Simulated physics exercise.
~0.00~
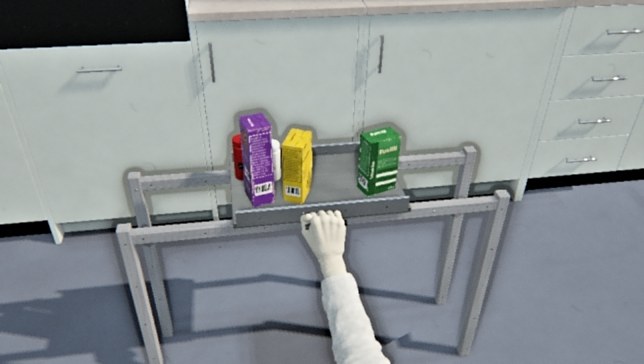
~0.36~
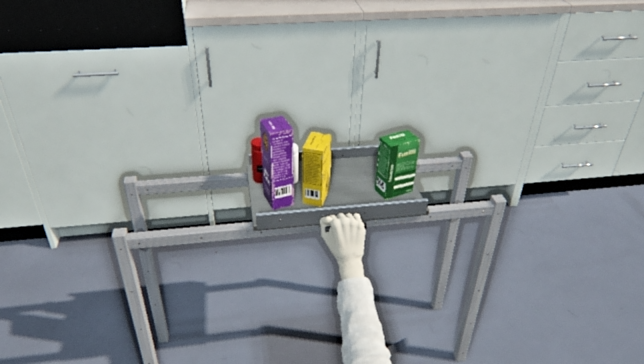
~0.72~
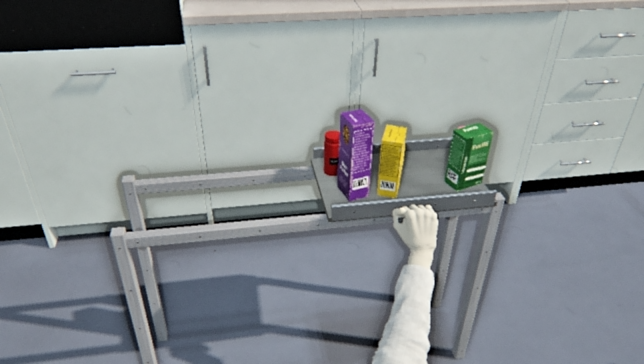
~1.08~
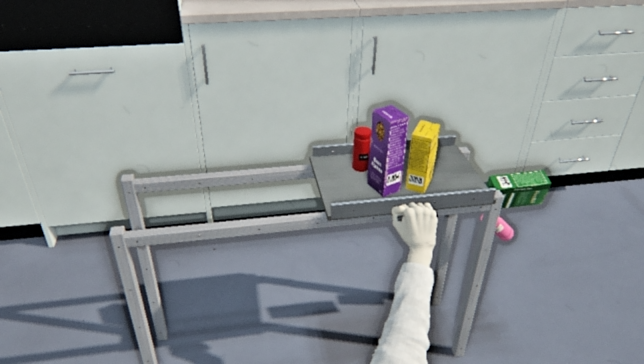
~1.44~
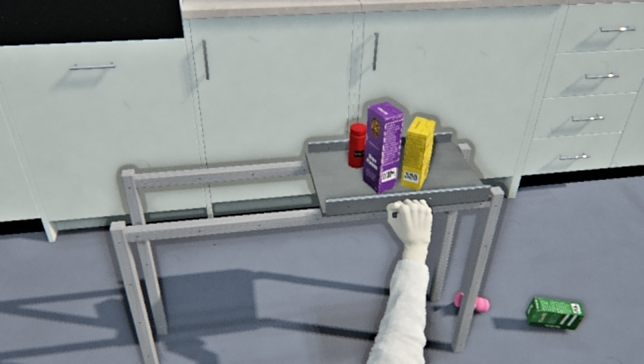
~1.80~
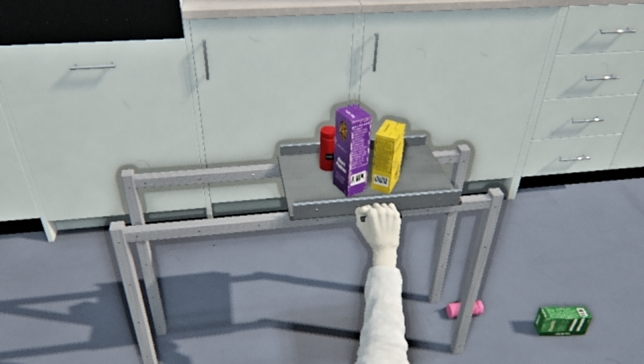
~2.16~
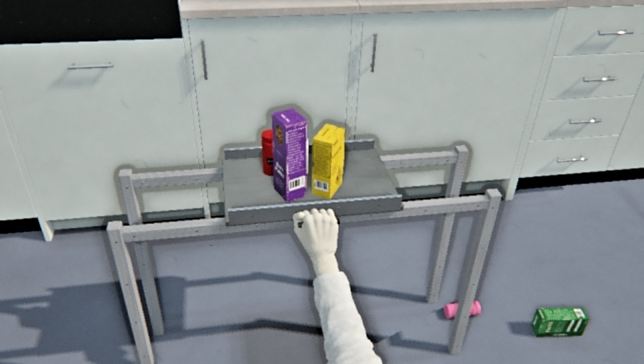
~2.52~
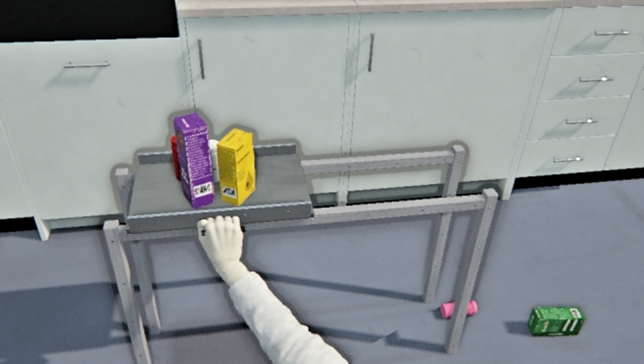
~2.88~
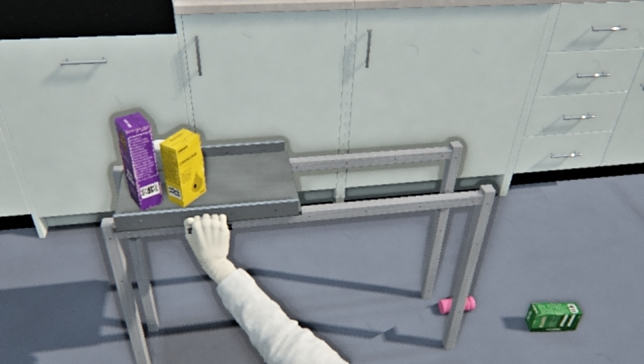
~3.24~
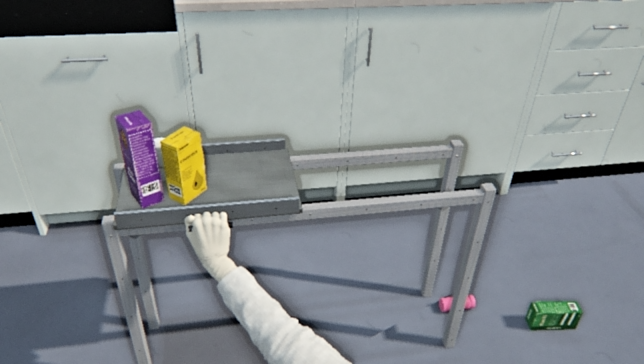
The footage shows a gloved hand sliding a grey tray of cartons and shakers rightward along a metal frame, where a green carton and a pink shaker fall to the floor, then leftward, ending with the purple carton and yellow packet still upright on the tray.
